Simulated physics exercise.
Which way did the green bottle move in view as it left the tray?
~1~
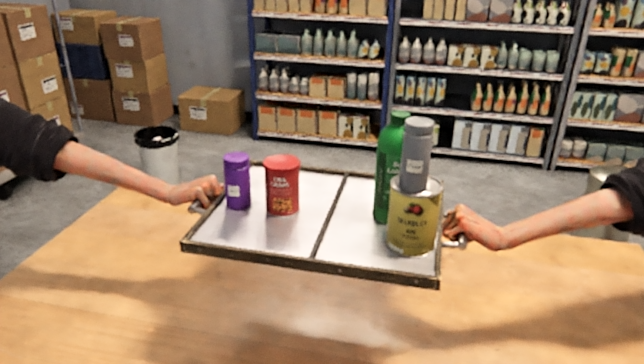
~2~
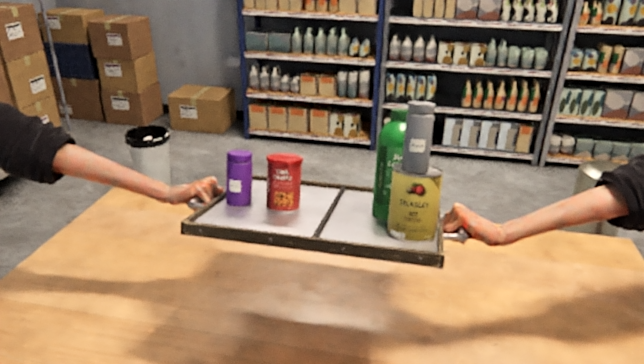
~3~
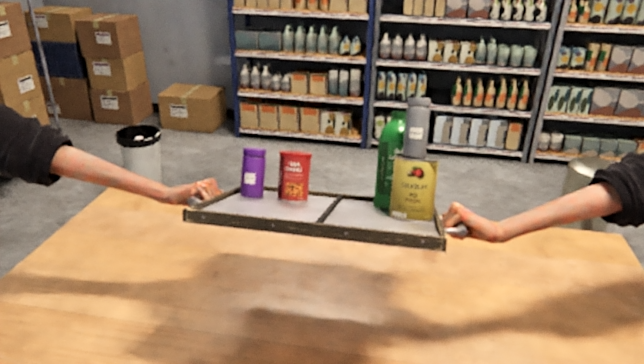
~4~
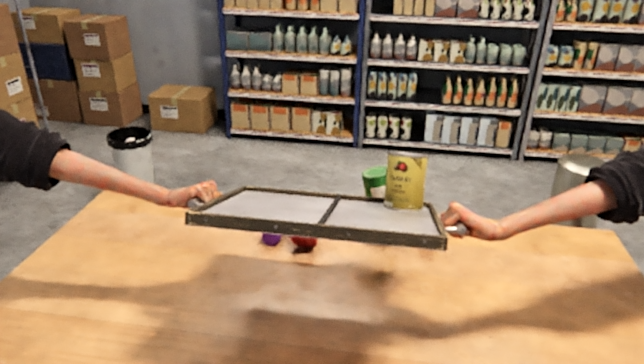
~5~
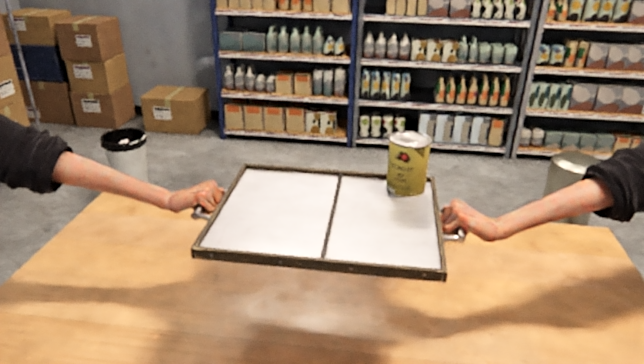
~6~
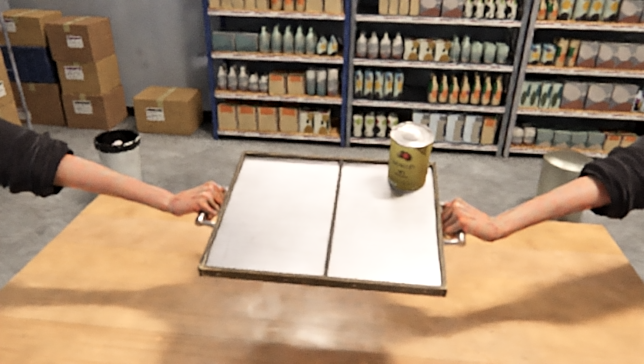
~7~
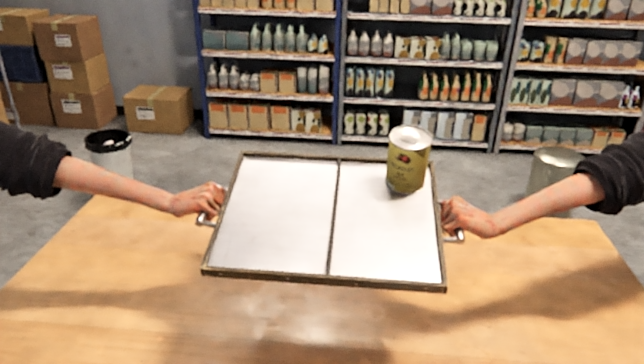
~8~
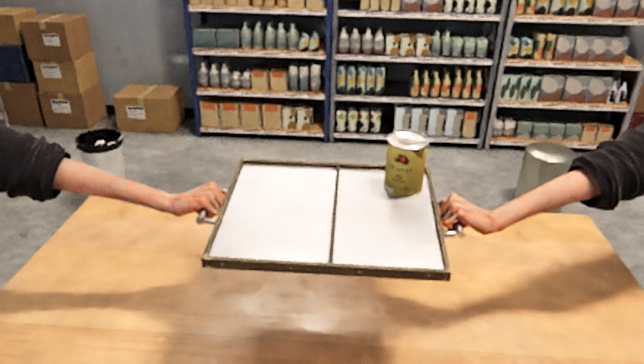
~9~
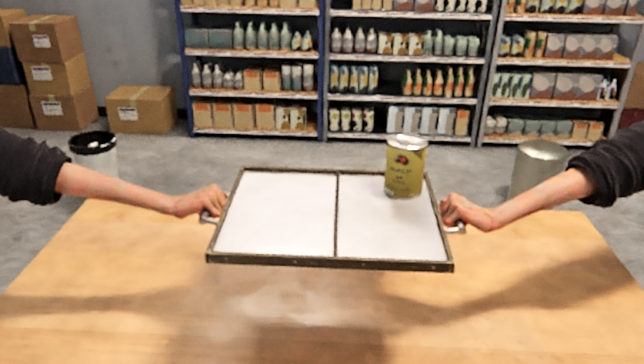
The green bottle moved down, dropping beyond the far edge of the tray.
